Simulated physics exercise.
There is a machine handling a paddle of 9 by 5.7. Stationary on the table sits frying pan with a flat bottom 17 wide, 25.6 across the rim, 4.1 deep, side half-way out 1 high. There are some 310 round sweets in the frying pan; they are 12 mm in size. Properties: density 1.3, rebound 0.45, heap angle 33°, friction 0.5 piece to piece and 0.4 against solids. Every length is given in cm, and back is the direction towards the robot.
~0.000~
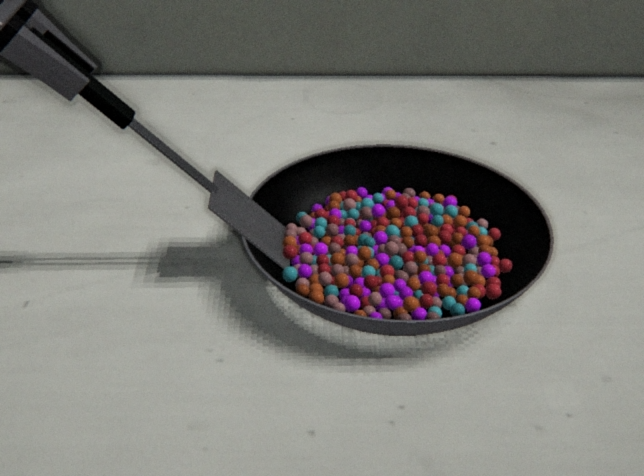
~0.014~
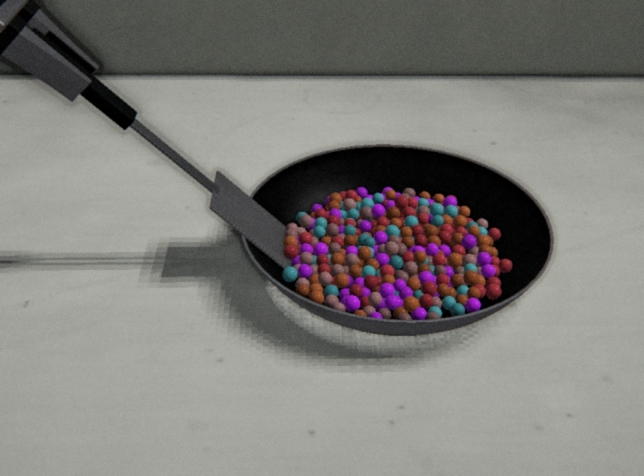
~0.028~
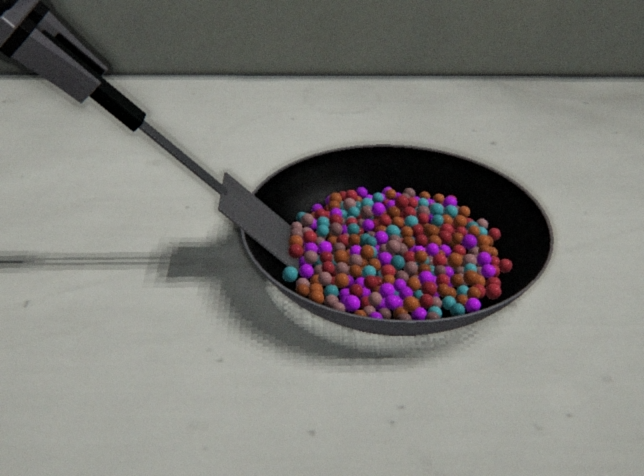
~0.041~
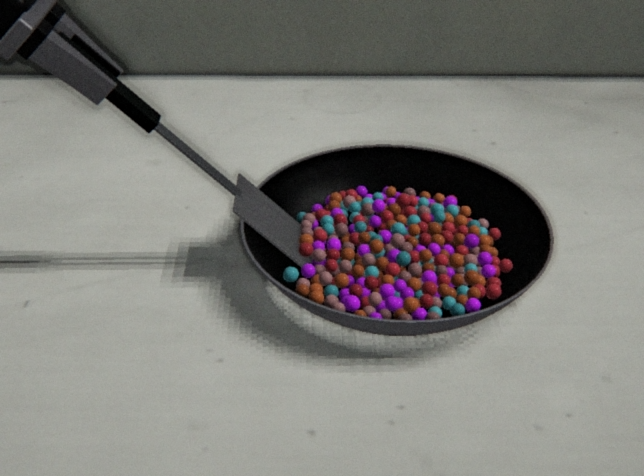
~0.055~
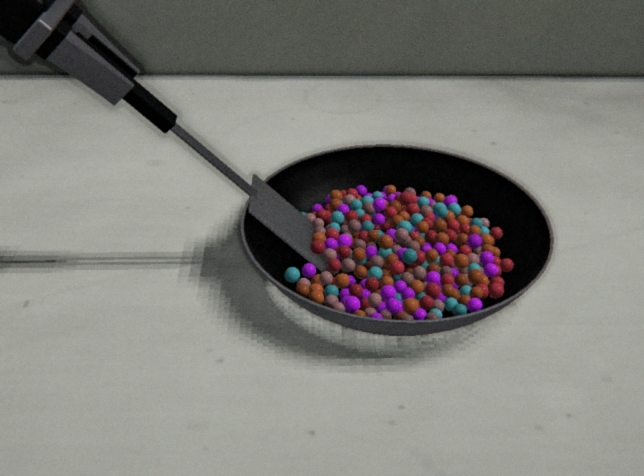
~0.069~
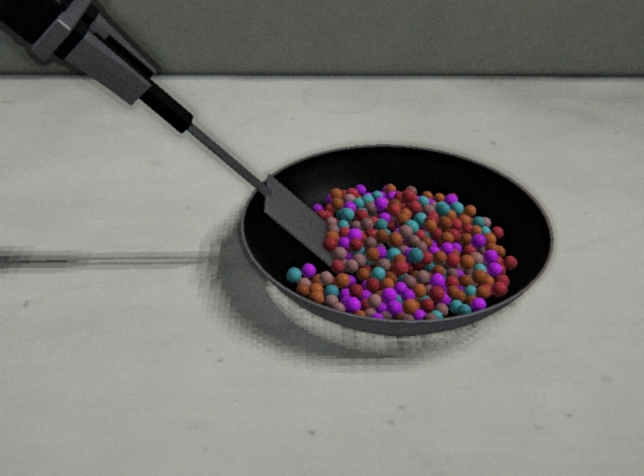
A machine slides a flat paddle rightward through colourful round sweets in a black frying pan.
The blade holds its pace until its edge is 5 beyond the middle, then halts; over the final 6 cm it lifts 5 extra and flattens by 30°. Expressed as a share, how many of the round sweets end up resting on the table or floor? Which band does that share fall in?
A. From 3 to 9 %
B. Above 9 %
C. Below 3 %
Option A: From 3 to 9 %.
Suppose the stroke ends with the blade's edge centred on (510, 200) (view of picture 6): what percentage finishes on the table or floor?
My guess is roughly 10 percent.
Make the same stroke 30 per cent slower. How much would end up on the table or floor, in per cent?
The share on the table or floor would be about 0 percent.
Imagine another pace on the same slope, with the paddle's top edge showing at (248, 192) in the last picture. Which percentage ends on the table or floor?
Expect about 0 per cent there.
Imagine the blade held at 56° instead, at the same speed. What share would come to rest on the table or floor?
That would leave close to 5 per cent on the table or floor.
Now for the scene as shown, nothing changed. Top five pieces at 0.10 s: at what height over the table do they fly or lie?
Some 4 cm.
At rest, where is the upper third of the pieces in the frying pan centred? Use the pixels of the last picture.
Around (471, 246).
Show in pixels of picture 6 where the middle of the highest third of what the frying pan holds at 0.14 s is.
Centre: Roughly (436, 242) in the last picture.
After 0.10 s, sloping 45°, highest piece 4 above the table; 306 in the frying pan.
After 0.14 s, sloping 33°, highest piece 5 above the table; 306 in the frying pan.
After 0.35 s, sloping 16°, highest piece 4 above the table; 289 in the frying pan, 16 on the table or floor, 1 on the blade or in flight.
After 1.40 s, sloping 16°, highest piece 4 above the table; 289 in the frying pan, 17 on the table or floor.
In the end, 289 in the frying pan, 17 on the table or floor. That is 6 % on the table or floor.
